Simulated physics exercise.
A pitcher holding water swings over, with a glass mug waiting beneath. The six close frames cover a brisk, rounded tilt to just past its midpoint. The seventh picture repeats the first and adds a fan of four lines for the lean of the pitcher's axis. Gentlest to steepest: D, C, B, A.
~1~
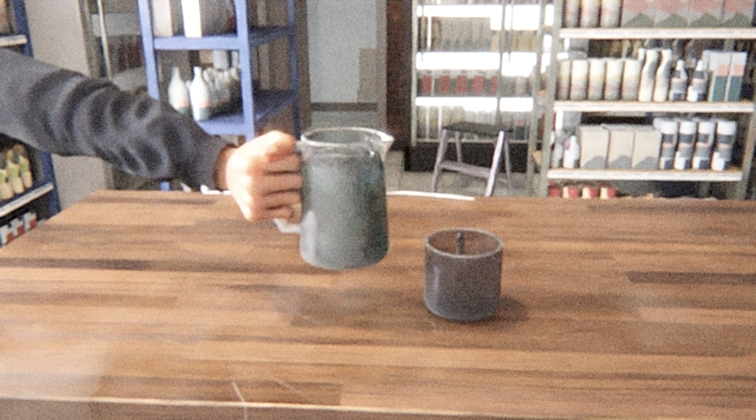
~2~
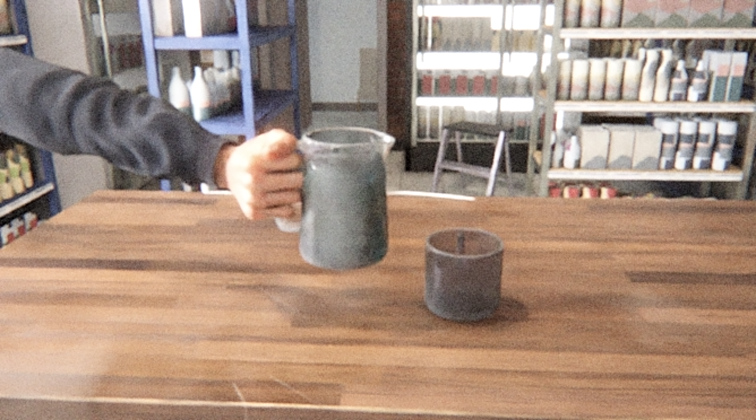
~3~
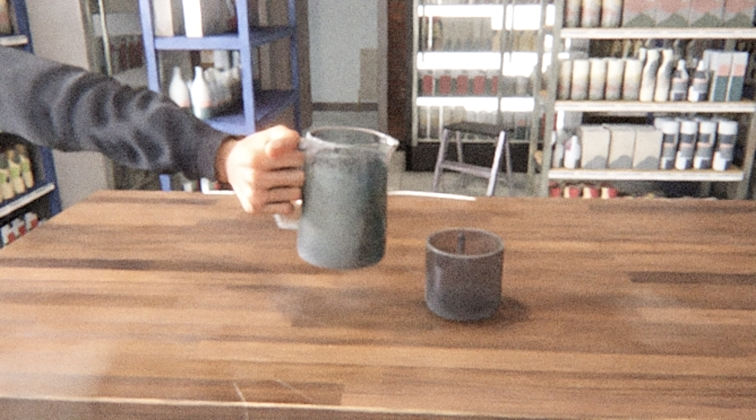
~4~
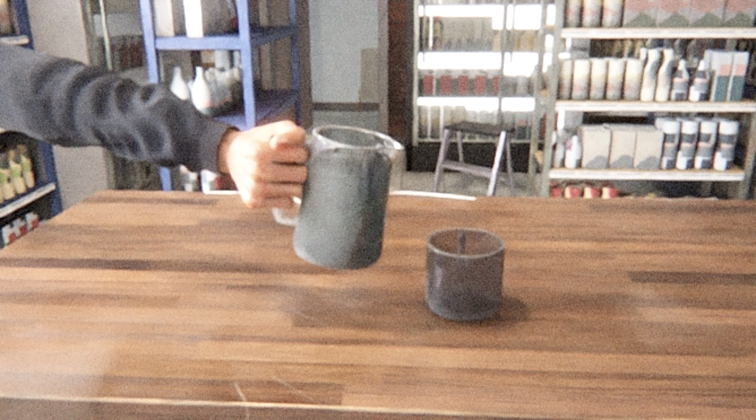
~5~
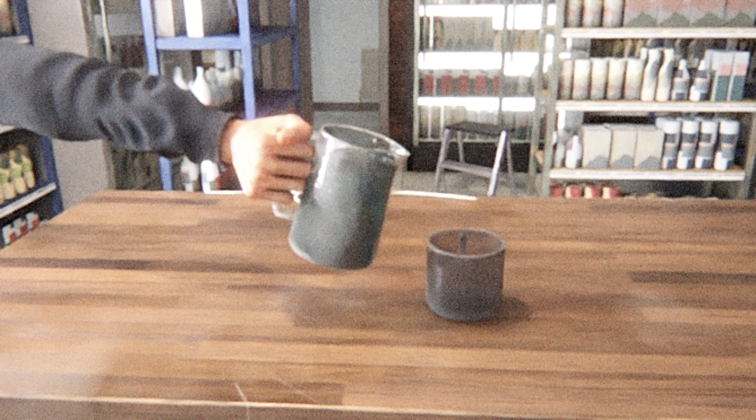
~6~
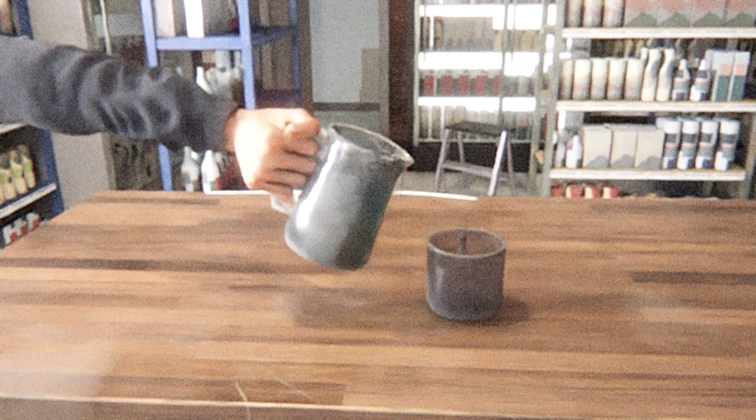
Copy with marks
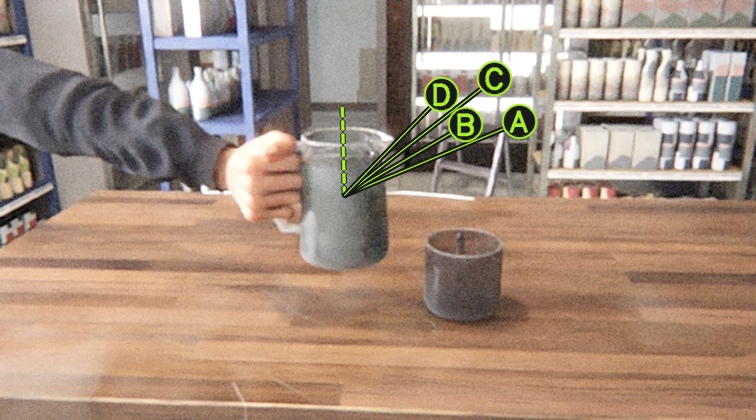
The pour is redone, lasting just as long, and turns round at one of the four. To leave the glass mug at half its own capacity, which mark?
Line A does it best.
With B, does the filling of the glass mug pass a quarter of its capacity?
Yes, it does.
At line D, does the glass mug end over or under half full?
Under half.
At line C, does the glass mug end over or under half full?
Under.
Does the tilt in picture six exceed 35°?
No.
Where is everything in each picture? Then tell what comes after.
Upright, lip at (391, 139); rim of the glass mug round (464, 241); nothing has left yet.
Upright, lip at (393, 140); nothing has left yet.
Tipped about 4°, lip at (396, 143); nothing has left yet.
Tipped about 9°, lip at (401, 147); nothing has left yet.
Tipped about 15°, lip at (407, 153); nothing has left yet.
Tipped about 21°, lip at (412, 160); nothing has left yet.
On the marked copy, A at (503, 128); B at (450, 133); C at (481, 88); D at (430, 107).
Choosing A, the glass mug ends with about 50 % of what it can hold.
Choosing B, the glass mug ends with about 36 % of what it can hold.
Choosing C, the glass mug ends with about 24 % of what it can hold.
Choosing D, the glass mug ends with about 14 % of what it can hold.
